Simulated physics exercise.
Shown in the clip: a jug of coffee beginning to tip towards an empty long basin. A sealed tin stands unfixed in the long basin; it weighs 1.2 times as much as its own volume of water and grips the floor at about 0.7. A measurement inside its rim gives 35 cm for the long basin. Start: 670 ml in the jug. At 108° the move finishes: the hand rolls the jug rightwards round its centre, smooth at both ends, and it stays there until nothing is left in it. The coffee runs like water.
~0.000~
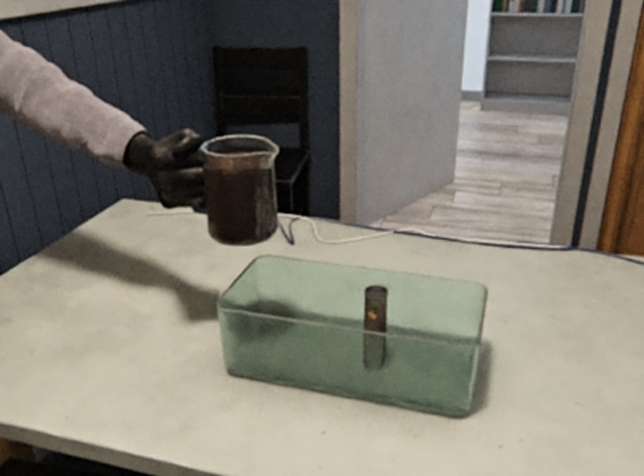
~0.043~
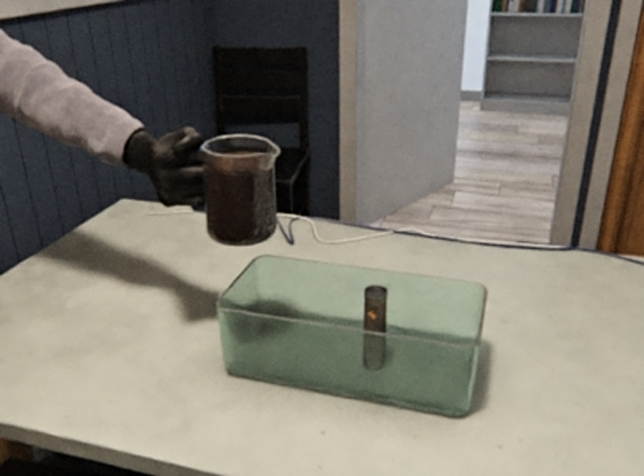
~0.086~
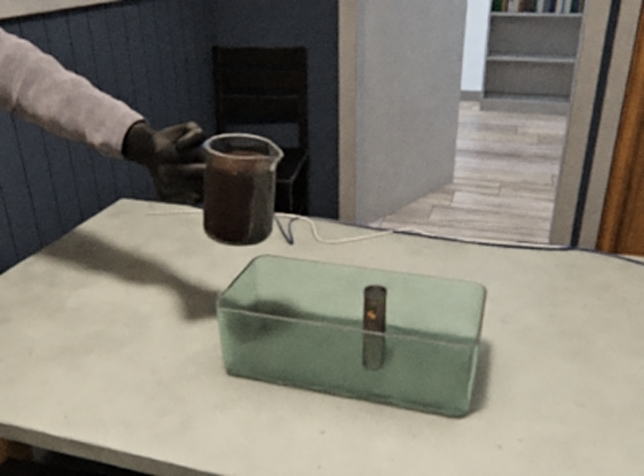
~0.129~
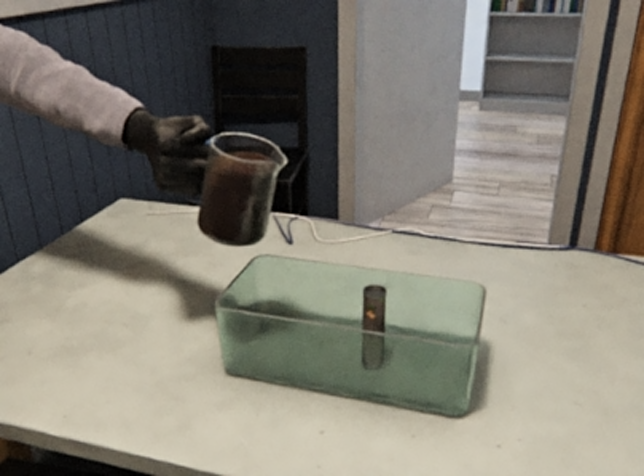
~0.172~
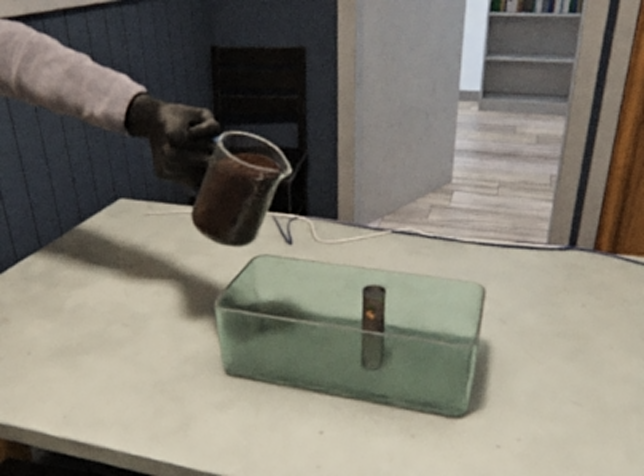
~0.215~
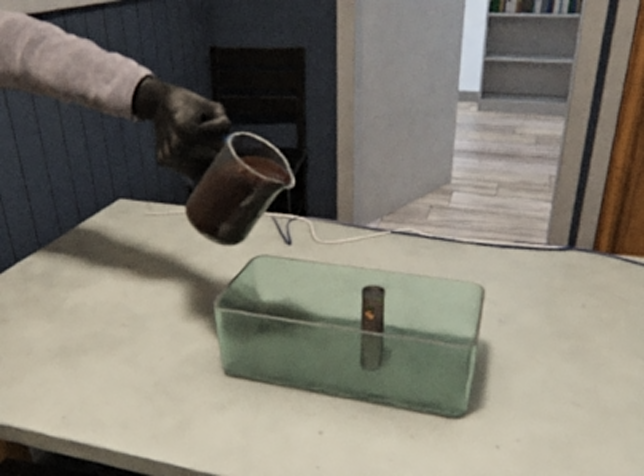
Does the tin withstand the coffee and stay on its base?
Most likely it will not capsize.
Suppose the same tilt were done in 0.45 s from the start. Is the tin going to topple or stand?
Then the tin does not tip.
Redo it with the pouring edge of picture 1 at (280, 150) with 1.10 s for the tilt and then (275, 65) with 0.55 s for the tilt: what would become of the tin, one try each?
Try 1: Still standing; try 2: Tipped over.
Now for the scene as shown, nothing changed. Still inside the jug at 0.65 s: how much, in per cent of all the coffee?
Near 20 in a hundred.
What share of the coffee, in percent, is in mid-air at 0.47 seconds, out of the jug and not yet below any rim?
At that moment, about 26 percent.
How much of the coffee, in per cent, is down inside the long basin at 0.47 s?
12 %, give or take.
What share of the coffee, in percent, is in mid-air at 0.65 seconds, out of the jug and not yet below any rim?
Something like 20 per cent is in the air then.
After 0.47 s the tilt is 102° and 63 per cent is still to pour; the tin stands where it began.
After 0.65 s the tilt is 108° and 20 per cent is still to pour; the tin stands where it began.
After 0.84 s the tilt is 108° and 4 per cent is still to pour; the tin stands where it began.
After 1.05 s the tilt is 108° and 0 per cent is still to pour; the tin stands where it began.
In the end the tin stands where it began.
